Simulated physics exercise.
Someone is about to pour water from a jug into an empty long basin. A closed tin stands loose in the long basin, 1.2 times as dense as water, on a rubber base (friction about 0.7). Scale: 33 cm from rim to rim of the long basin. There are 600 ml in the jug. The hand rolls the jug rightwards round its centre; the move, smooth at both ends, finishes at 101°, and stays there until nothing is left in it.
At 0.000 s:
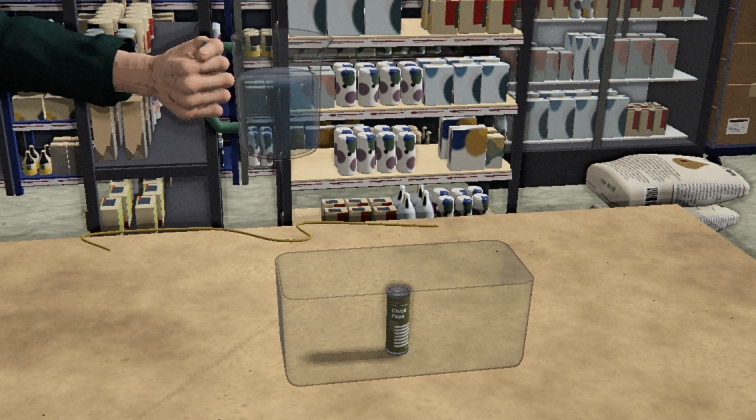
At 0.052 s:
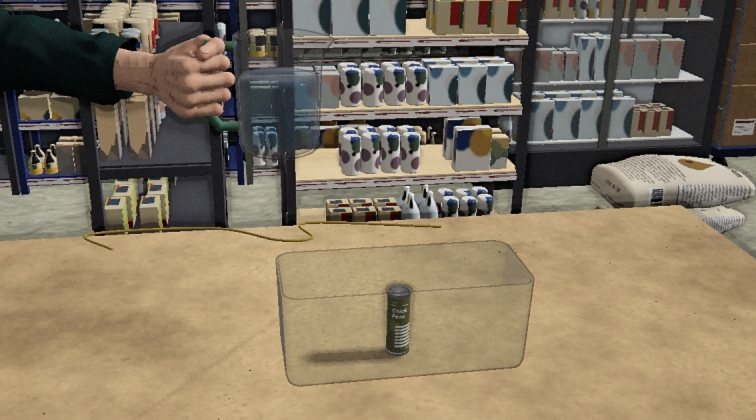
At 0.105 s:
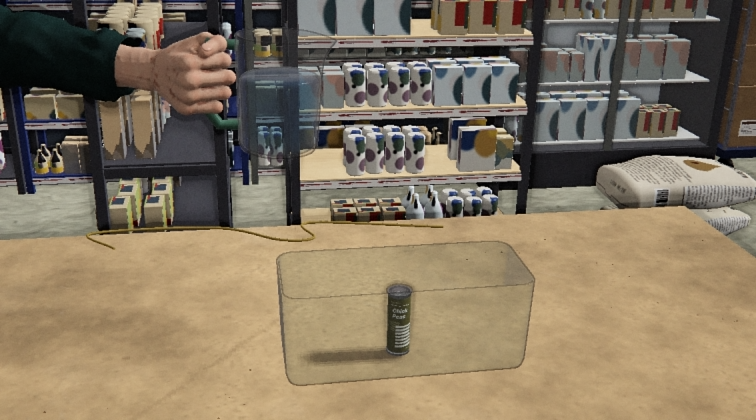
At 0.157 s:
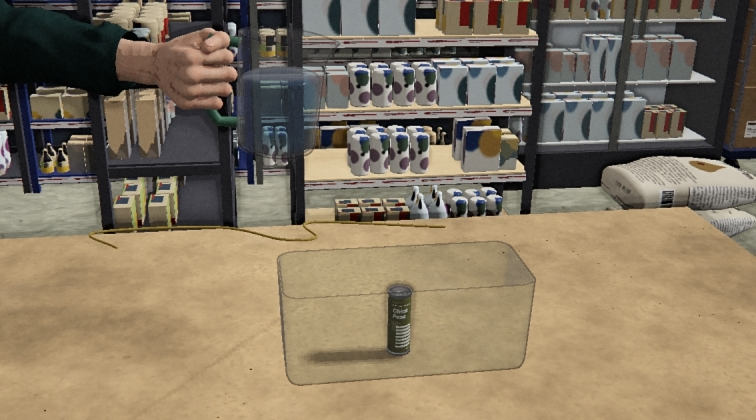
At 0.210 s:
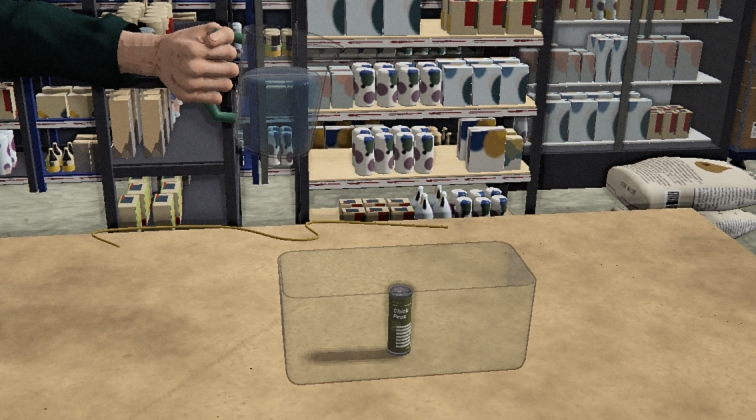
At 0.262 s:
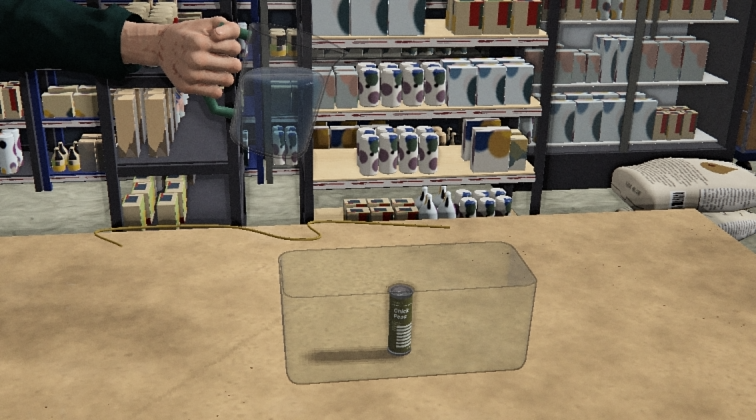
A hand slowly tilts a clear jug rightwards above a long basin holding a tin.
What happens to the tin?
The tin stays up.
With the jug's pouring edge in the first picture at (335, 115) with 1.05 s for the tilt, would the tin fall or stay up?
Then it topples.
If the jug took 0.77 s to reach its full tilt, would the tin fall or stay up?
The tin stays up.
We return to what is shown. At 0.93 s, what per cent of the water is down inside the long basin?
Near 22 in a hundred.
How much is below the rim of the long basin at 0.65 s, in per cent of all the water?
Some 0 per cent.
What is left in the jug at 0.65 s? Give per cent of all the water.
Some 94 per cent.
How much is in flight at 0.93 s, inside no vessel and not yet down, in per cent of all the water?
Some 36 per cent.
Then, 0.65 s in, the tilt is 69° and 93 per cent is still to pour; the tin stands where it began.
Then, 0.93 s in, the tilt is 98° and 42 per cent is still to pour; the tin stands where it began.
Then, 1.23 s in, the tilt is 101° and 7 per cent is still to pour; the tin stands where it began.
Then, 1.55 s in, the tilt is 101° and 1 per cent is still to pour; the tin stands where it began.
Finally, the tin stands where it began.
